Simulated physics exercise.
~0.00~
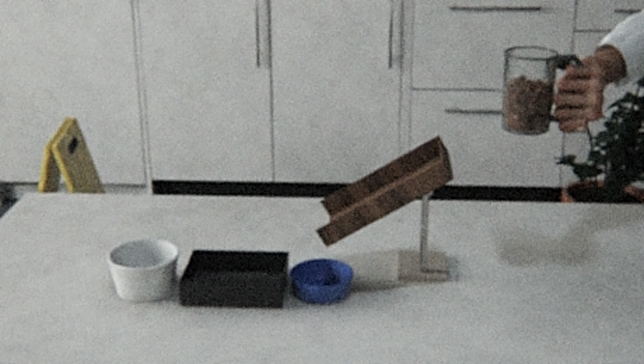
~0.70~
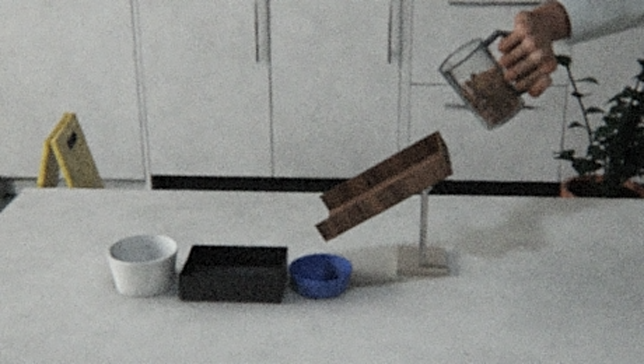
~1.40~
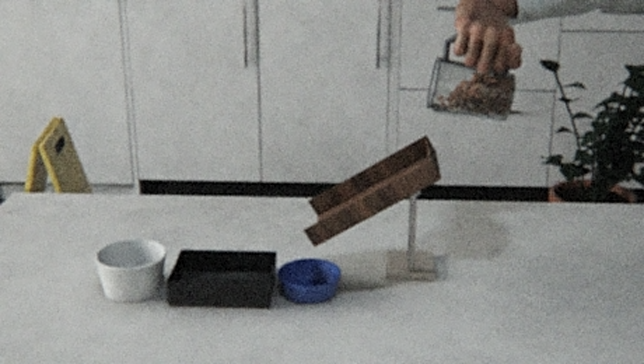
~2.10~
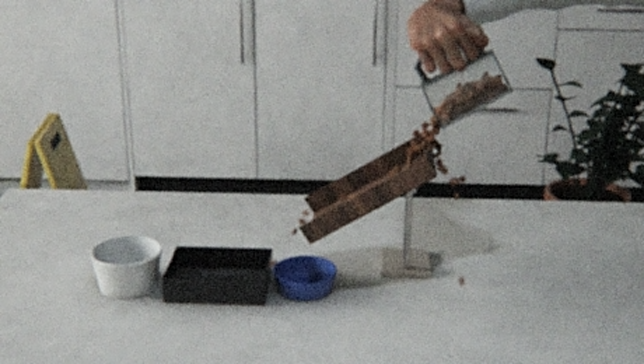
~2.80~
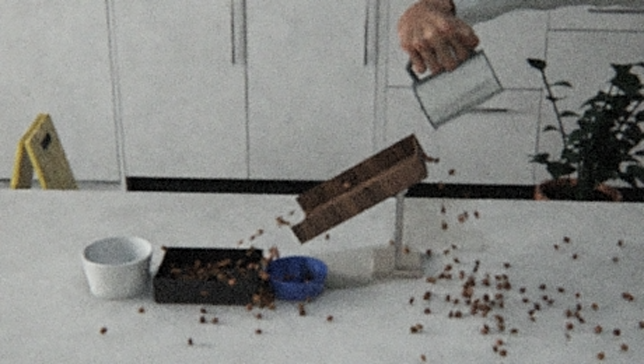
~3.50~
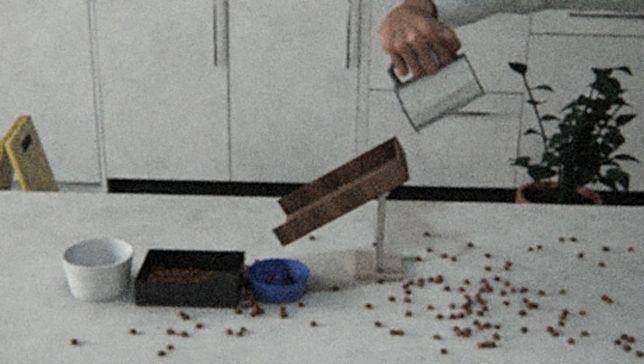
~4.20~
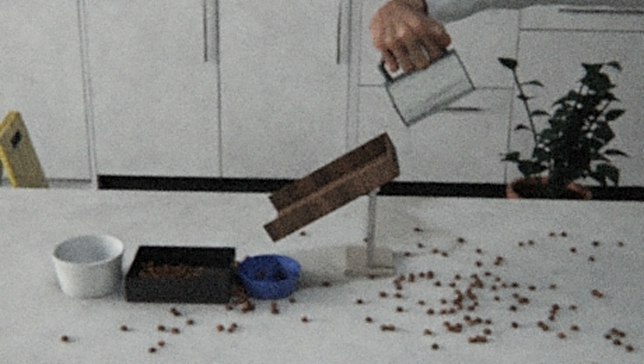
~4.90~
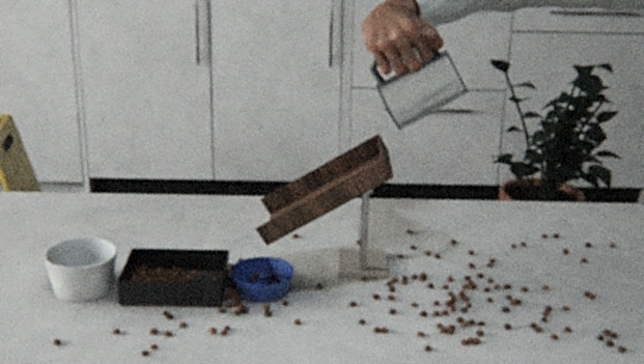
A brown sloping chute on a thin stand rises over a pale tabletop, seen from the front and slightly above in a room with white cabinets. To its left sit a blue dish, a black tin and a white dish, with a yellow sign and a potted plant behind. A hand carries a clear cup of brown kibble leftward above the chute and tips it until the pieces pour out. Some slide down into the tin and a few into the blue dish, while many spill around the stand. The emptied cup stays tilted overhead, most kibble lying scattered across the table and the white dish apparently empty.
